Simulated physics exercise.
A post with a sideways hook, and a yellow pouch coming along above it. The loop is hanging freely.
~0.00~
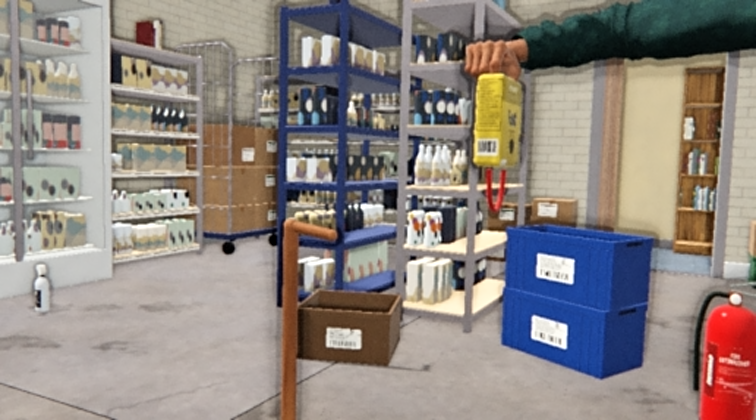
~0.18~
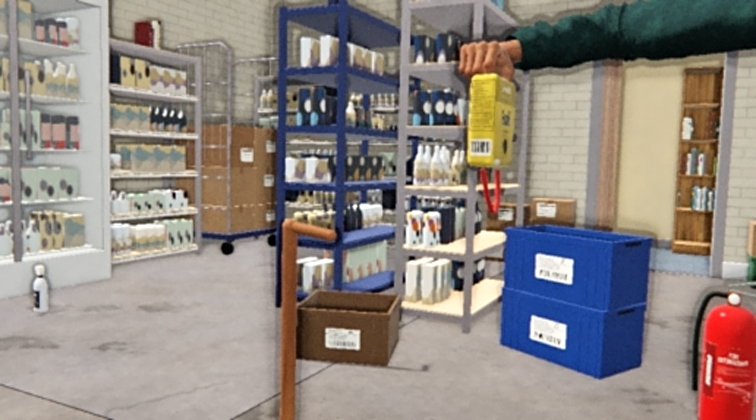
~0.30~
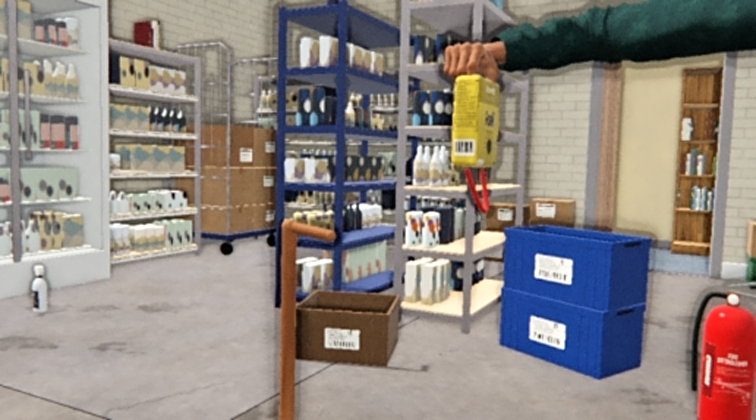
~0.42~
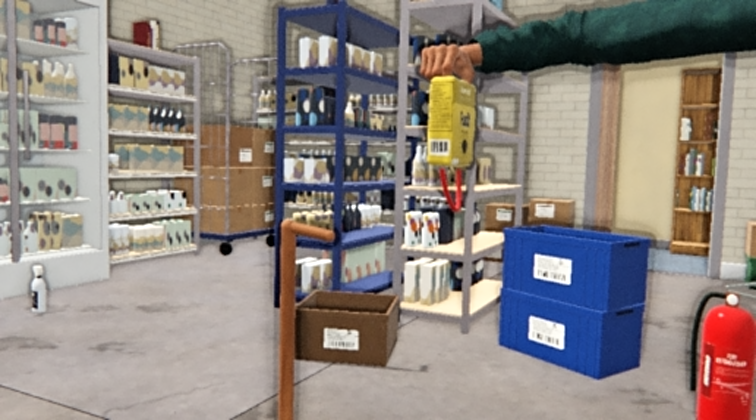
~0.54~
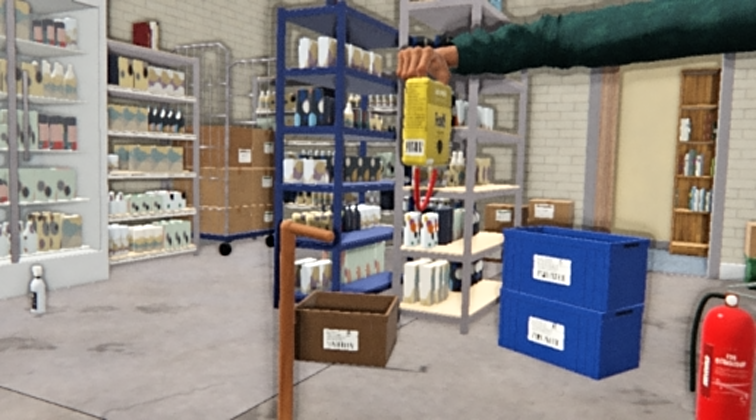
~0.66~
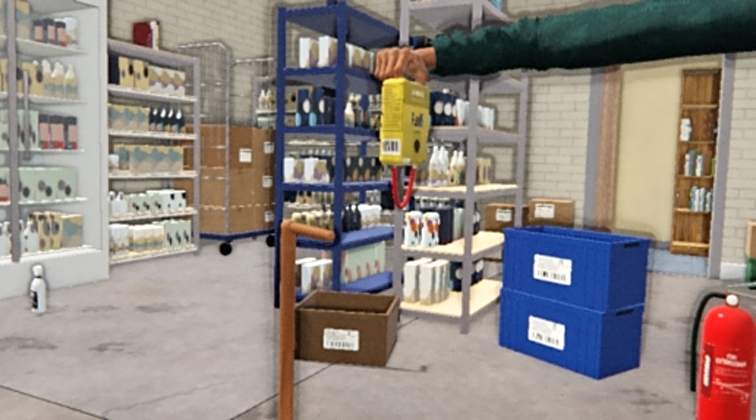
In a storeroom with stocked shelves, a green-sleeved arm carrying a yellow pouch with a red loop leftward above a hooked post.
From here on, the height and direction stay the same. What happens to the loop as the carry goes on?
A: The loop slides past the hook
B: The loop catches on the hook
Option A: The loop slides past the hook.
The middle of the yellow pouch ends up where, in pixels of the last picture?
When everything has stopped, it's close to pixel (171, 125).
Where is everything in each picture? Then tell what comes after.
Yellow pouch (499, 122); hook tip (331, 235), in the first picture.
Yellow pouch (492, 123); bottom of the loop (495, 211), in the second picture.
Yellow pouch (477, 123), in the third picture.
Yellow pouch (452, 123); bottom of the loop (457, 209), in the fourth picture.
Yellow pouch (428, 124), in the fifth picture.
Yellow pouch (406, 124); bottom of the loop (402, 207); hook tip (329, 236); hook points towards it, loop hangs above the hook, in the sixth picture.
After 1.00 s, pouch nearing the post near (345, 124).
After 1.54 s, pouch over the post near (260, 124).
After 2.10 s, pouch past the post near (185, 125).
In the end, pouch past the post near (171, 125). The yellow pouch comes away clean.
